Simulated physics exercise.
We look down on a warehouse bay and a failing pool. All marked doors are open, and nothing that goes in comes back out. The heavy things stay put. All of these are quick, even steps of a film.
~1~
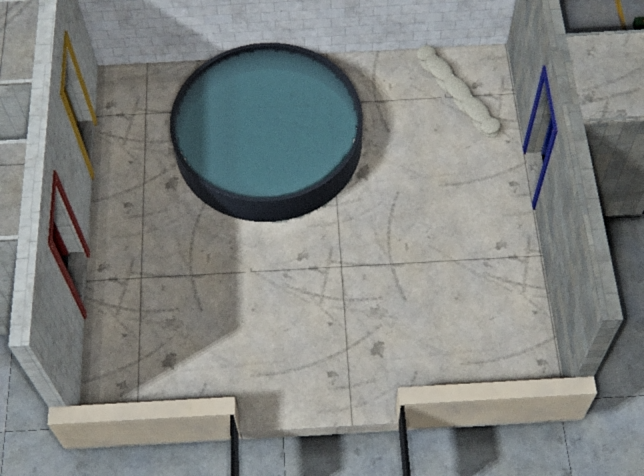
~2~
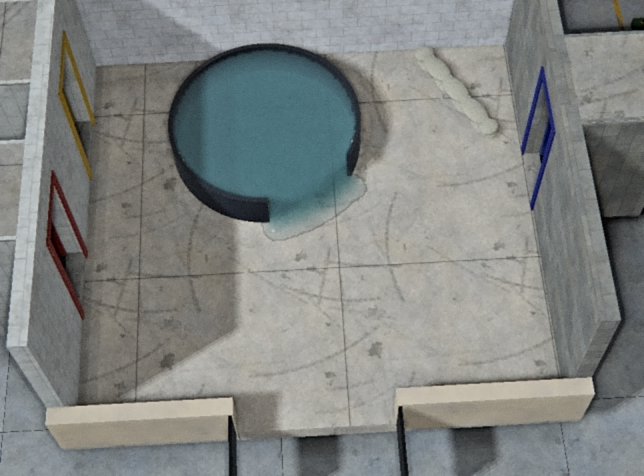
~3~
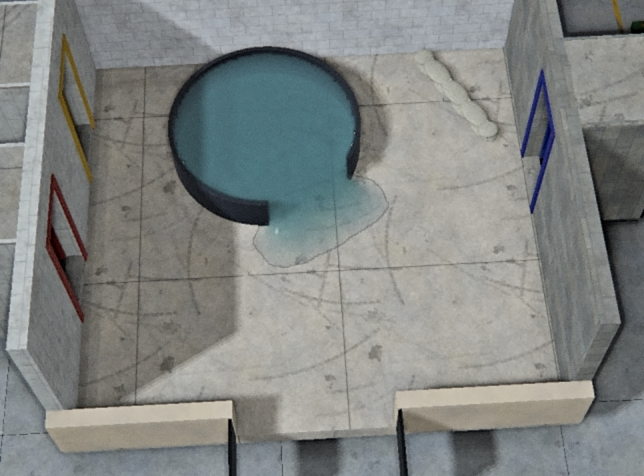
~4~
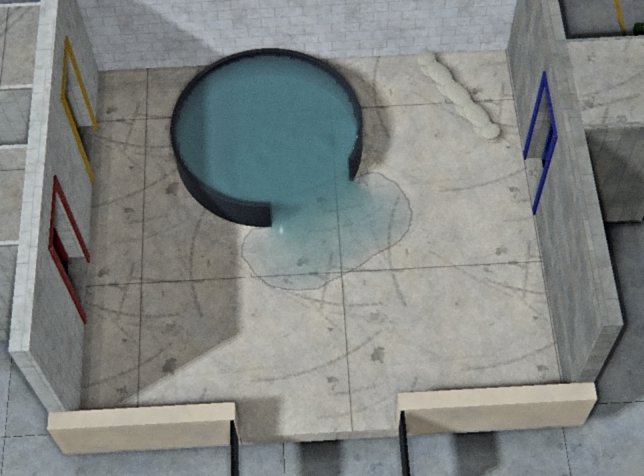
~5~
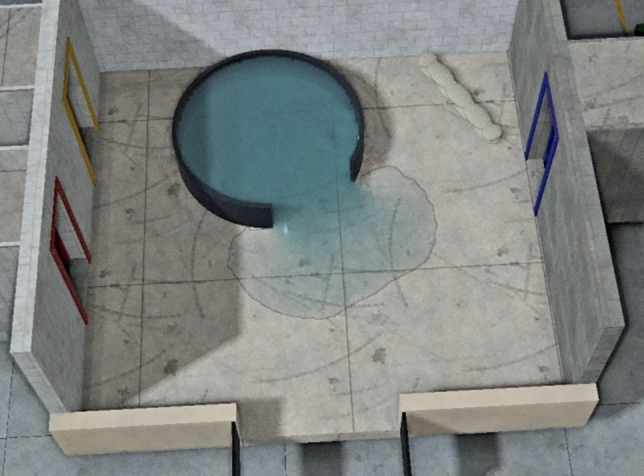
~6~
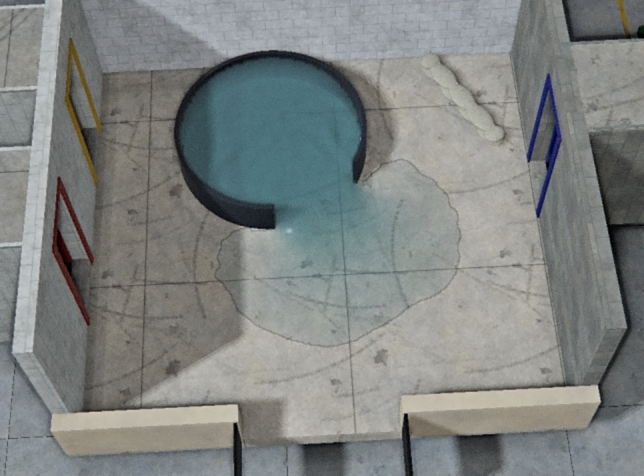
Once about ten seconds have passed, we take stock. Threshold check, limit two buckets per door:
Result: The red door will not top two buckets. The yellow door will not top two buckets. The blue door will top two buckets.
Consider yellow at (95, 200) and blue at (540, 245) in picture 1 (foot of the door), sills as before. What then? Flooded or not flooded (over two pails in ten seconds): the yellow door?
My answer is that the yellow door stays beneath the limit.
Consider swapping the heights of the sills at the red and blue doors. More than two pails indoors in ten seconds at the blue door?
Result for blue door: It admits less.
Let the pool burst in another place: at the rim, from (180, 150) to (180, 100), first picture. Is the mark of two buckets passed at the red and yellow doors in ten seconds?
Outcome: Red door remains short; yellow door overshoots.
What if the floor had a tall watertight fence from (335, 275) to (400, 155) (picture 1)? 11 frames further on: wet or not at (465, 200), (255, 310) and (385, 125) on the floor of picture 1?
First spared, then soaked, then soaked.
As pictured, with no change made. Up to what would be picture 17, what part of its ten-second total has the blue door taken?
Share at that point: Roughly 0 %.
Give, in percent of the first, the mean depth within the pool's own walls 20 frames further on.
It works out to roughly 48 percent.
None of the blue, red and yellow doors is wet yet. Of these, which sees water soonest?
Answer: The blue one.
A moment on, water covers 40 % of the floor; the red door not reached, the yellow door not reached, the blue door not reached.
Next, water covers 45 % of the floor; the red door not reached, the yellow door not reached, the blue door wet at the sill, nothing in.
Then, water covers 45 % of the floor; the red door not reached, the yellow door not reached, the blue door wet at the sill, nothing in.
Later, water covers 60 % of the floor; the red door not reached, the yellow door not reached, the blue door under two buckets in.
In the end, water covers 80 % of the floor; the red door wet at the sill, nothing in, the yellow door not reached, the blue door over two buckets in.
